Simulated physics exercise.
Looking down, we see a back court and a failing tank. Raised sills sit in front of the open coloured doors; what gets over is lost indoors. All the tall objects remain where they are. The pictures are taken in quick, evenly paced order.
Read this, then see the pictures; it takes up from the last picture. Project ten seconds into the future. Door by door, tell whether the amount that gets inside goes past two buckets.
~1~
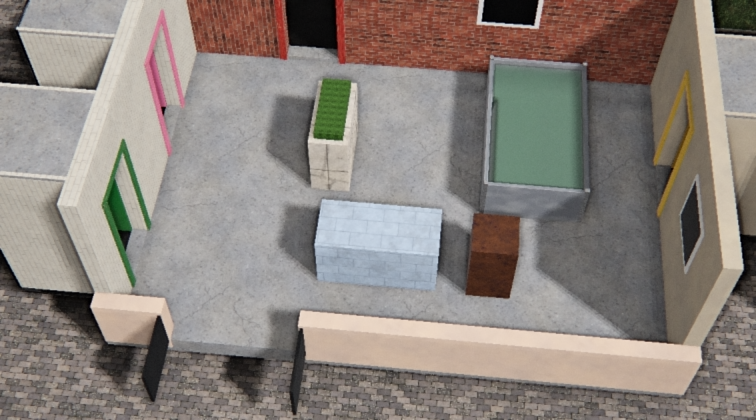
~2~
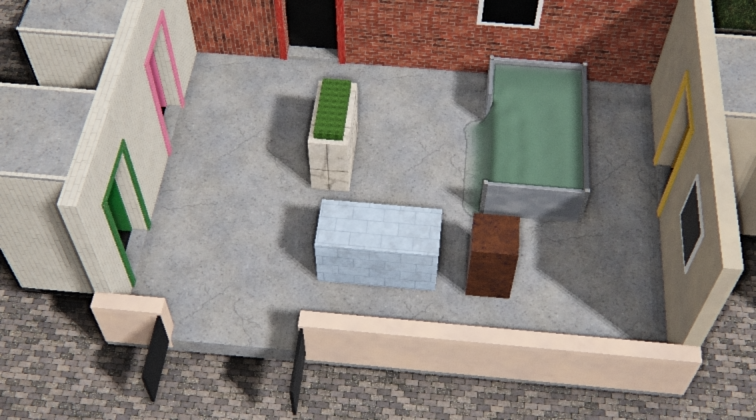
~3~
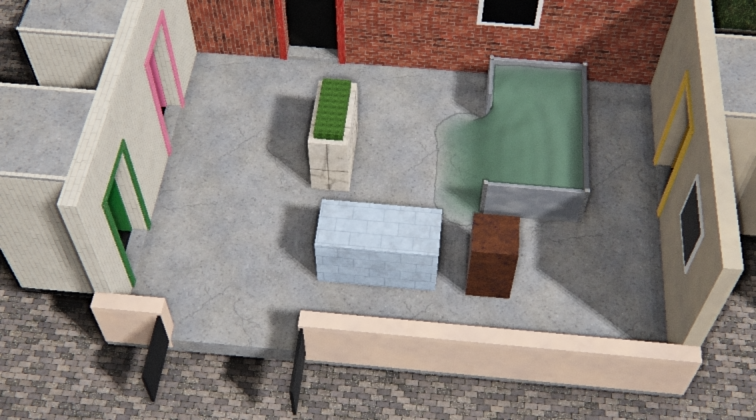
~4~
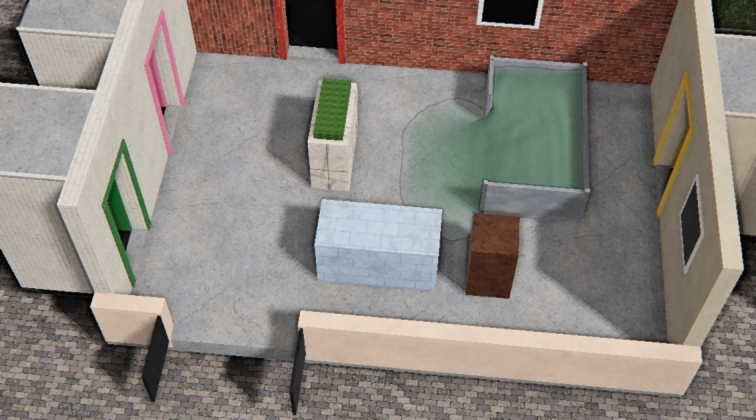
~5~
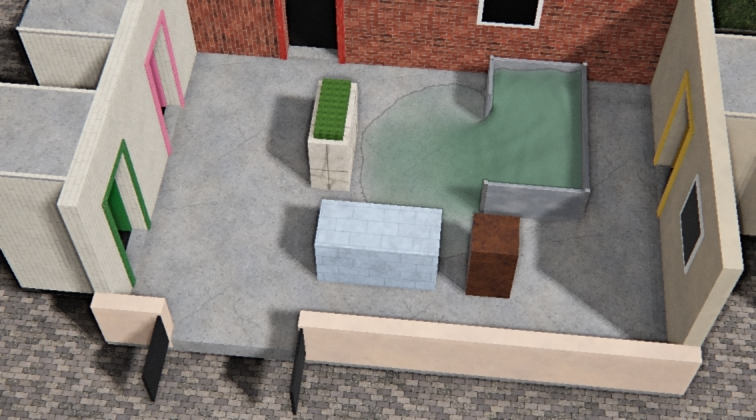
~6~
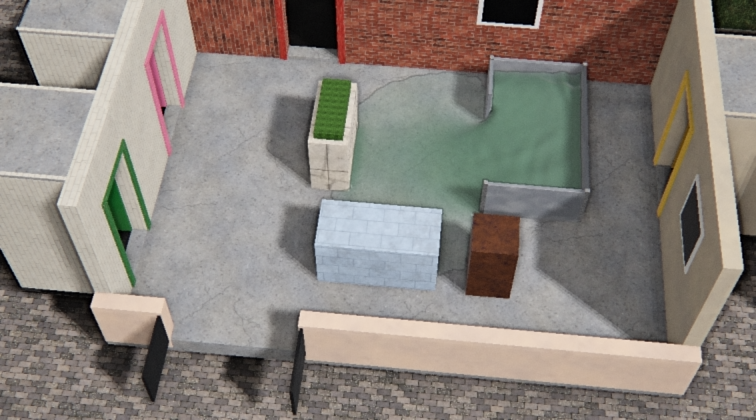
In order: The red door will most likely go past the limit; the yellow door will most likely keep inside the limit; the pink door will most likely go past the limit; the green door will most likely go past the limit.
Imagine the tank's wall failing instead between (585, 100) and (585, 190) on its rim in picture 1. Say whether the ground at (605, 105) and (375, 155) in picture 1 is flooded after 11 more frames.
Taking the two points in order, the first is waterlogged and the second is left dry.
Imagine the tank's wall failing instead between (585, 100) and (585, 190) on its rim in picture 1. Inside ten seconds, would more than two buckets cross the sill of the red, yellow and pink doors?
Door by door: Red stops short, yellow goes past the mark, pink stops short.
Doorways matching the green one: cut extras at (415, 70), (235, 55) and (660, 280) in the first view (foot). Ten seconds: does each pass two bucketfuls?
In order, the new doors go: Overshoots, overshoots, undershoots.
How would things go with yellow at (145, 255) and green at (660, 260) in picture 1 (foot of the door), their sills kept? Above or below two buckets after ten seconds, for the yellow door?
Well, the way I see it, the yellow door crosses the threshold.
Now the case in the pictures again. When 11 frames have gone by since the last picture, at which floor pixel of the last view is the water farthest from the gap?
I'd say around (130, 299).
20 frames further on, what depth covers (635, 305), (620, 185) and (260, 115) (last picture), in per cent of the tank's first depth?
In order: 0, 0, 2 %.
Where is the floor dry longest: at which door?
I'd go with the yellow-painted one.
A moment on, water covers 30 % of the floor; the red door wet at the sill, nothing in, the yellow door not reached, the pink door not reached, the green door not reached.
Next, water covers 45 % of the floor; the red door over two buckets in, the yellow door not reached, the pink door not reached, the green door under two buckets in.
Then, water covers 60 % of the floor; the red door over two buckets in, the yellow door not reached, the pink door under two buckets in, the green door far over two buckets in.
Later, water covers 70 % of the floor; the red door over two buckets in, the yellow door not reached, the pink door over two buckets in, the green door far over two buckets in.
In the end, water covers 95 % of the floor; the red door over two buckets in, the yellow door under two buckets in, the pink door over two buckets in, the green door far over two buckets in.
